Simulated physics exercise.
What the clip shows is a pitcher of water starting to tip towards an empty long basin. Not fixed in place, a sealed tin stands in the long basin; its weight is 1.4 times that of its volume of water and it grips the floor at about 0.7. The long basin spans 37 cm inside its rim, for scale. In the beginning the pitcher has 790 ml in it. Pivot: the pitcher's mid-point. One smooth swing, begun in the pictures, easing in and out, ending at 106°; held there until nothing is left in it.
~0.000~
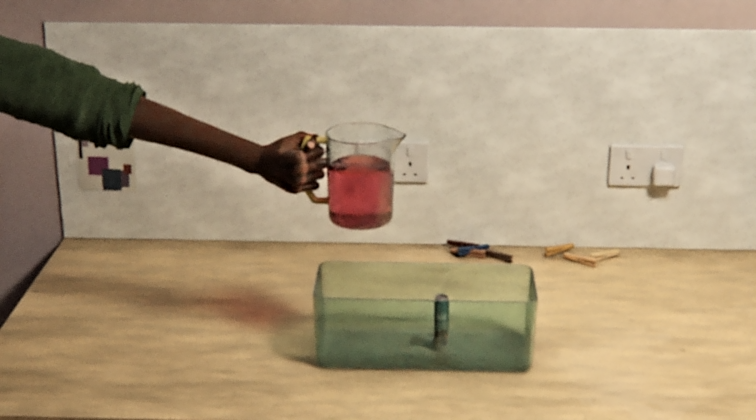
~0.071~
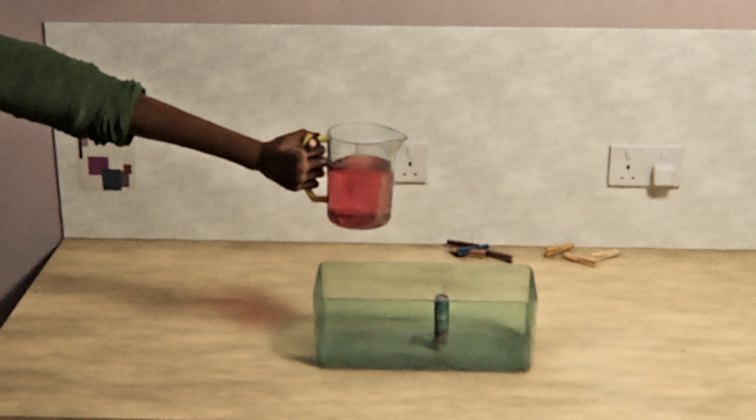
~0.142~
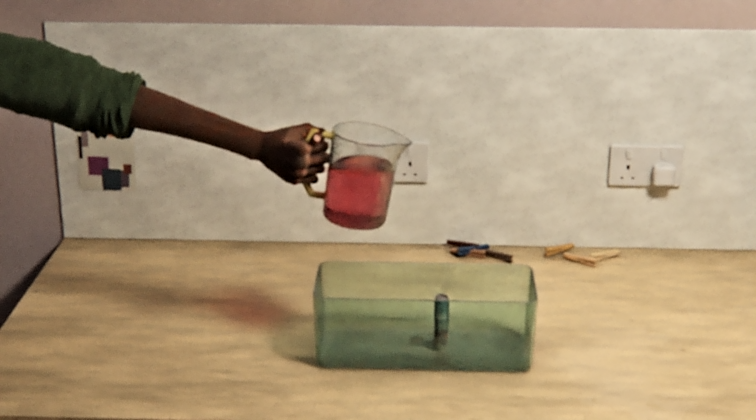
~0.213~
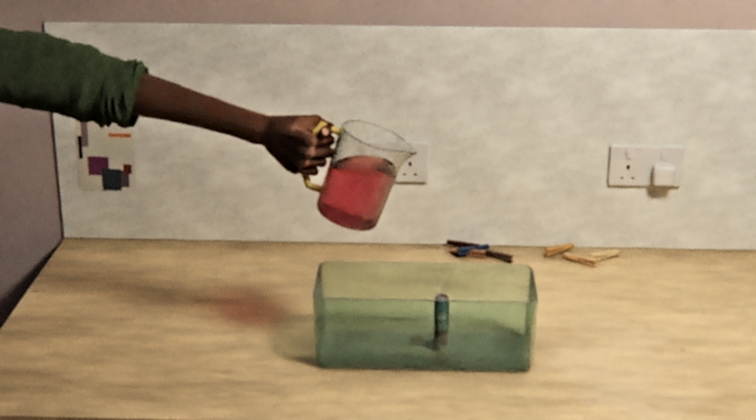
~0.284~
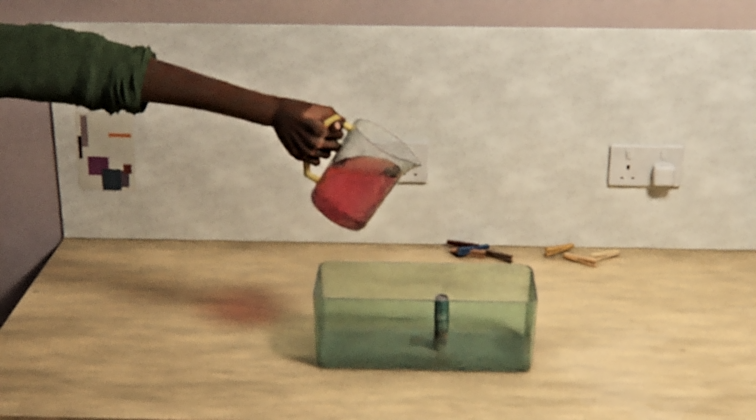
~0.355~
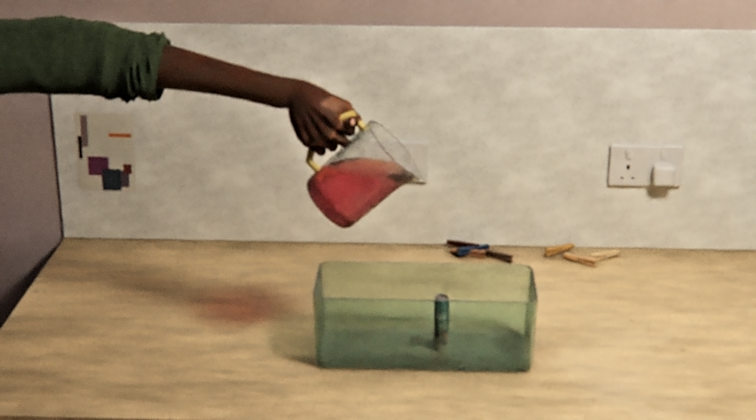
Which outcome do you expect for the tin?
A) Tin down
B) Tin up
B.
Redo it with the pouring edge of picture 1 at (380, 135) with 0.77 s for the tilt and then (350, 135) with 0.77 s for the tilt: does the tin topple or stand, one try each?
Try 1: Tipped over; try 2: Still standing.
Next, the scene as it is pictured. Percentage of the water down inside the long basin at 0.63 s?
Estimate - around 7 in a hundred parts.
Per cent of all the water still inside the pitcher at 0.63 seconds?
Roughly 66 percent.
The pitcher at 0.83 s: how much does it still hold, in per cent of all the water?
I'd say some 20 per cent remains.
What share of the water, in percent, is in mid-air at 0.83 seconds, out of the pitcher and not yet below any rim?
Close to 22 %.
After 0.63 s the tilt is 98° and 67 per cent is still to pour; the tin stands where it began.
After 0.83 s the tilt is 106° and 20 per cent is still to pour; the tin stands where it began.
After 1.04 s the tilt is 106° and 4 per cent is still to pour; the tin stands where it began.
After 1.27 s the tilt is 106° and 0 per cent is still to pour; the tin stands where it began.
In the end the tin stands where it began.
